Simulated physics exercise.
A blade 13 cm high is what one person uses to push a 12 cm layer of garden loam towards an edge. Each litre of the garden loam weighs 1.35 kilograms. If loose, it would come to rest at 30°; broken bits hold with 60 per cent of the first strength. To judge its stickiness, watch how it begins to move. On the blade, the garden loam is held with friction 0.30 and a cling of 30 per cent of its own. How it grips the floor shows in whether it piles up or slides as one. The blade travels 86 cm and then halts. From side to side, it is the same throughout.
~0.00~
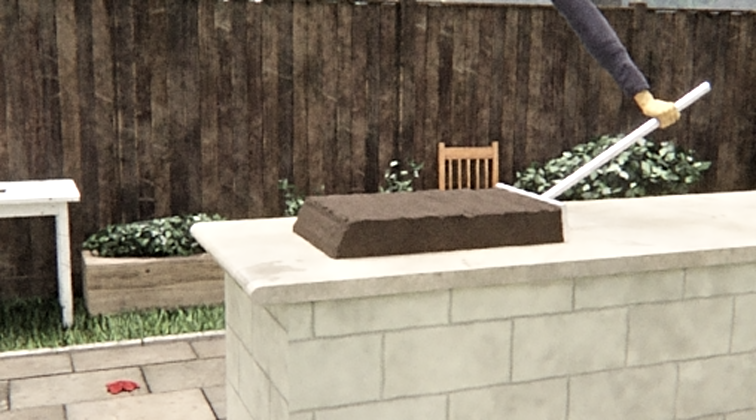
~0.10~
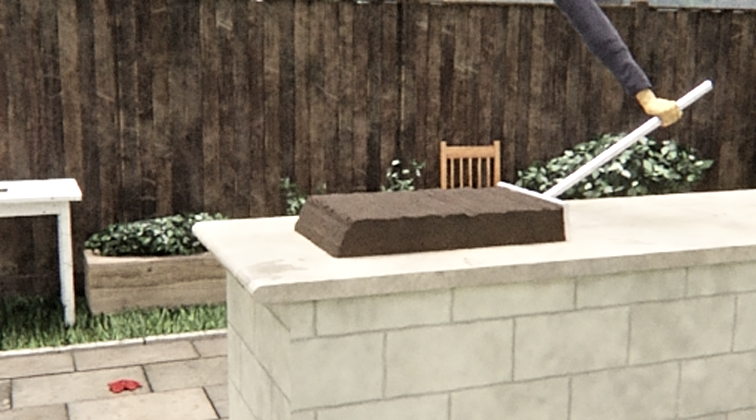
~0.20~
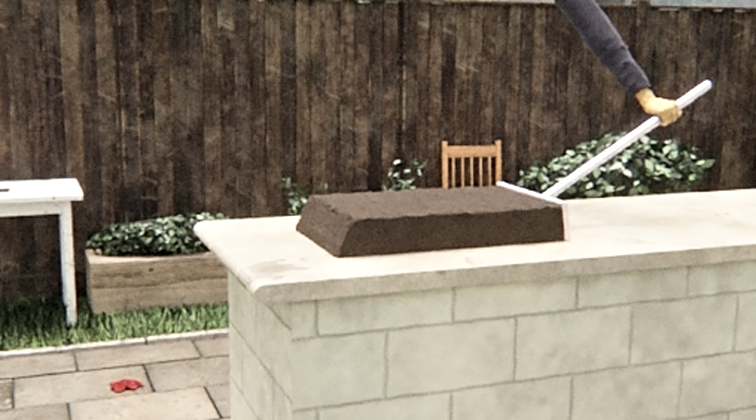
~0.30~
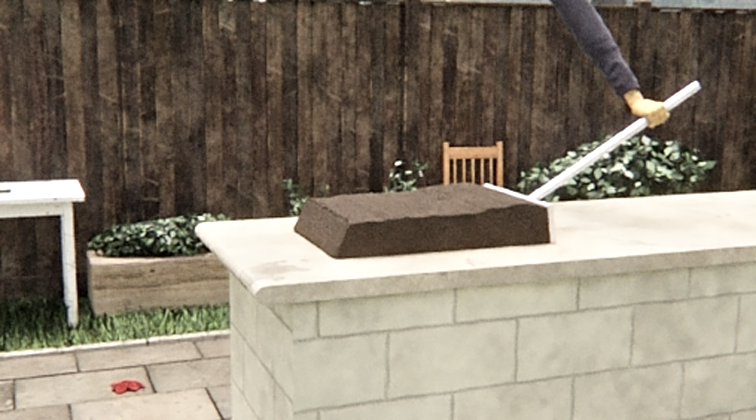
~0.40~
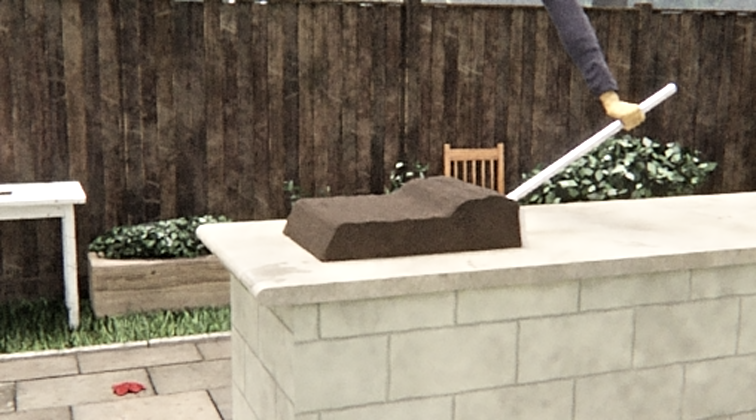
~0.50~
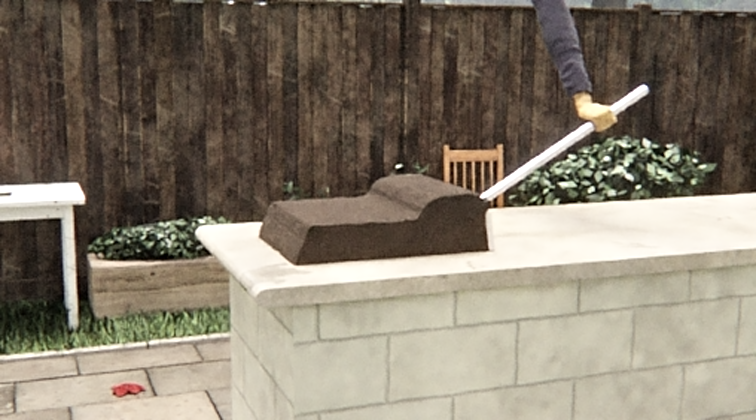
In a fenced backyard, a gloved hand pushes a slab of dark soil leftward along a stone counter, its right side humping up.
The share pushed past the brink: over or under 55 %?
The share sent past the brink comes out lower than 55 per cent.
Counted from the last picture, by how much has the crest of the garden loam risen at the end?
0 cm.
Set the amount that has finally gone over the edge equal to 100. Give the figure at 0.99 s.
The figure is some 50 %.
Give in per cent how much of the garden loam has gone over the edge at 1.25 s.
I'd estimate close to 40 in a hundred.
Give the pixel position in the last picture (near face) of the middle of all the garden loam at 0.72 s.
I'd put it at around pixel (327, 240).
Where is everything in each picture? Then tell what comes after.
The first picture shows foot of the blade at (565, 243), not yet moved; leading edge of the garden loam at (336, 259), piled 12 cm high.
The second picture shows foot of the blade at (566, 242), not yet moved; leading edge of the garden loam at (338, 257), piled 12 cm high.
The third picture shows foot of the blade at (566, 241), moved 10 mm; leading edge of the garden loam at (339, 257), piled 12 cm high.
The fourth picture shows foot of the blade at (551, 244), moved 7.4 cm; leading edge of the garden loam at (337, 259), piled 15 cm high.
The fifth picture shows foot of the blade at (522, 248), moved 19 cm; leading edge of the garden loam at (325, 259), piled 18 cm high.
The sixth picture shows foot of the blade at (489, 251), moved 32 cm; leading edge of the garden loam at (297, 260), piled 20 cm high.
After 0.72 s, 0 % has gone over the edge.
After 0.99 s, 18 % has gone over the edge.
After 1.25 s, 40 % has gone over the edge.
After 1.52 s, 40 % has gone over the edge.
After 1.62 s, at the end, 40 % has gone over the edge.
